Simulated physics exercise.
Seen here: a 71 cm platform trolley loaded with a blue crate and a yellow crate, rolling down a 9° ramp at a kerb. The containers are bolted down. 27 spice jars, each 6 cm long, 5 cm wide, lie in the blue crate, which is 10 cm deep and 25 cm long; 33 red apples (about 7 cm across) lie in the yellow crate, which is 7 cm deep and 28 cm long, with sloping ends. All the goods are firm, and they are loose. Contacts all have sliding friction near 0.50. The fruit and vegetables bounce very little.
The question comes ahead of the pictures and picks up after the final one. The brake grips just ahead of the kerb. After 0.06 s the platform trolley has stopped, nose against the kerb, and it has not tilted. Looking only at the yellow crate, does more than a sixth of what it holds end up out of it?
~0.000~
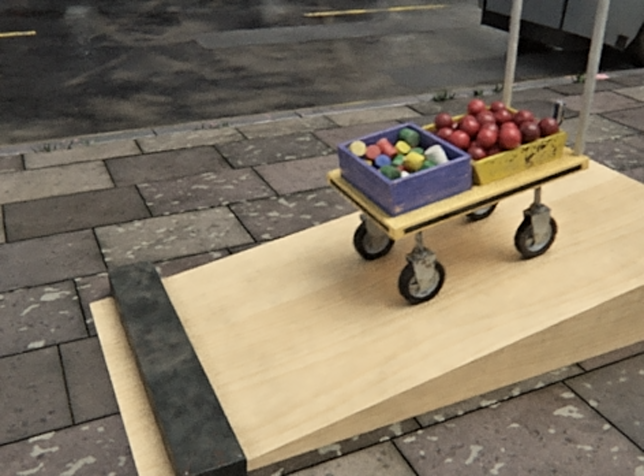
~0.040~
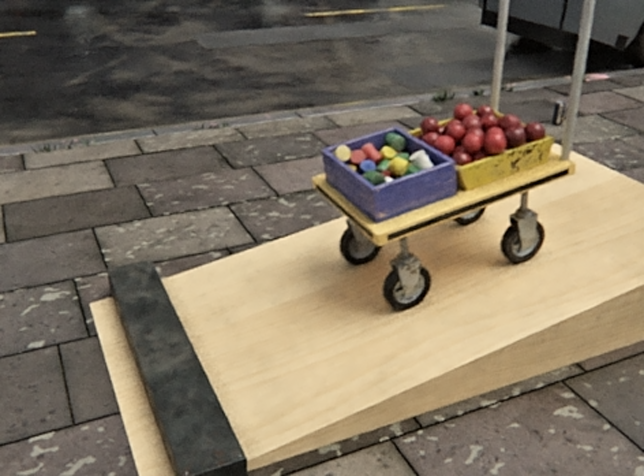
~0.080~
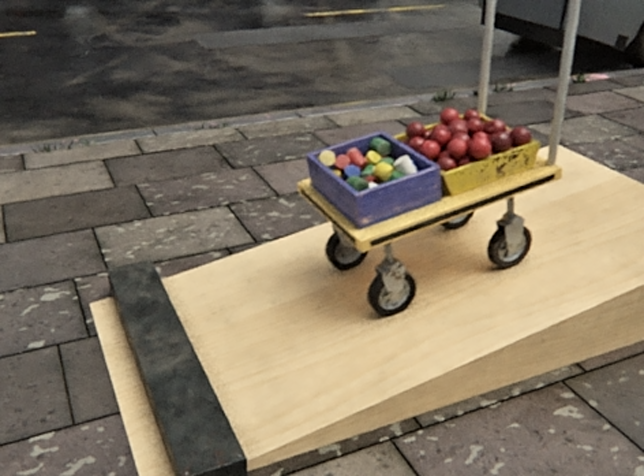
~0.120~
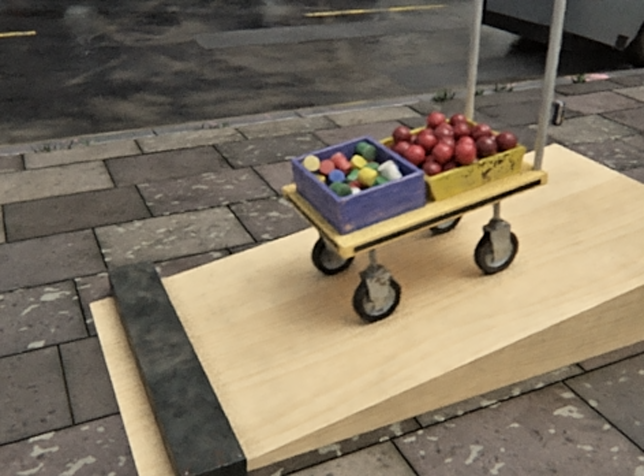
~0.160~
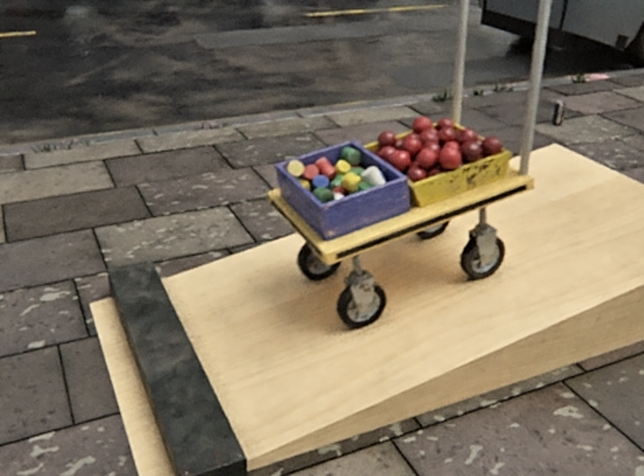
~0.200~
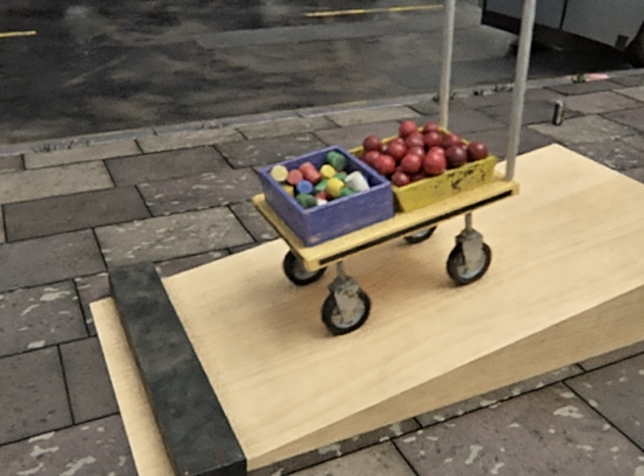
No.
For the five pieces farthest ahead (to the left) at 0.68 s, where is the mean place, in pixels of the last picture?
They'd be centred about (166, 238) in the last picture.
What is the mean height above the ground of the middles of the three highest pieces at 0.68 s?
Roughly 58 centimetres.
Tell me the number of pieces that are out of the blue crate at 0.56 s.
Blue crate - about 0 out by that time.
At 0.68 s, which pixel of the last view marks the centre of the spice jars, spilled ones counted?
Around (196, 236) in pixels.
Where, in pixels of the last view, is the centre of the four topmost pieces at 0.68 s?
Their mean place is near (287, 189) in the last picture.
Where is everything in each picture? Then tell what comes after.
In the first picture (we follow the rim corner now nearest the camera), yellow crate at (477, 163); blue crate at (393, 182); 66 cm still to roll; nothing out yet.
The second picture shows yellow crate at (462, 168); blue crate at (376, 187); 61 cm still to roll.
The third picture shows yellow crate at (447, 173); blue crate at (359, 193); 55 cm still to roll.
The fourth picture shows yellow crate at (431, 179); blue crate at (342, 199); 50 cm still to roll.
The fifth picture shows yellow crate at (415, 184); blue crate at (324, 205); 44 cm still to roll.
The sixth picture shows yellow crate at (399, 190); blue crate at (306, 211); 39 cm still to roll; nothing out yet.
After 0.46 s, the brake bites.
After 0.56 s, 0 of 27 out of the blue crate and 0 of 33 out of the yellow crate.
After 0.68 s, 0 of 27 out of the blue crate and 0 of 33 out of the yellow crate.
After 0.91 s, 1 of 27 out of the blue crate and 2 of 33 out of the yellow crate.
Outcome (at 1.41 s), 2 of 27 out of the blue crate and 2 of 33 out of the yellow crate. Asked share, 2 of 33, 6 per cent.
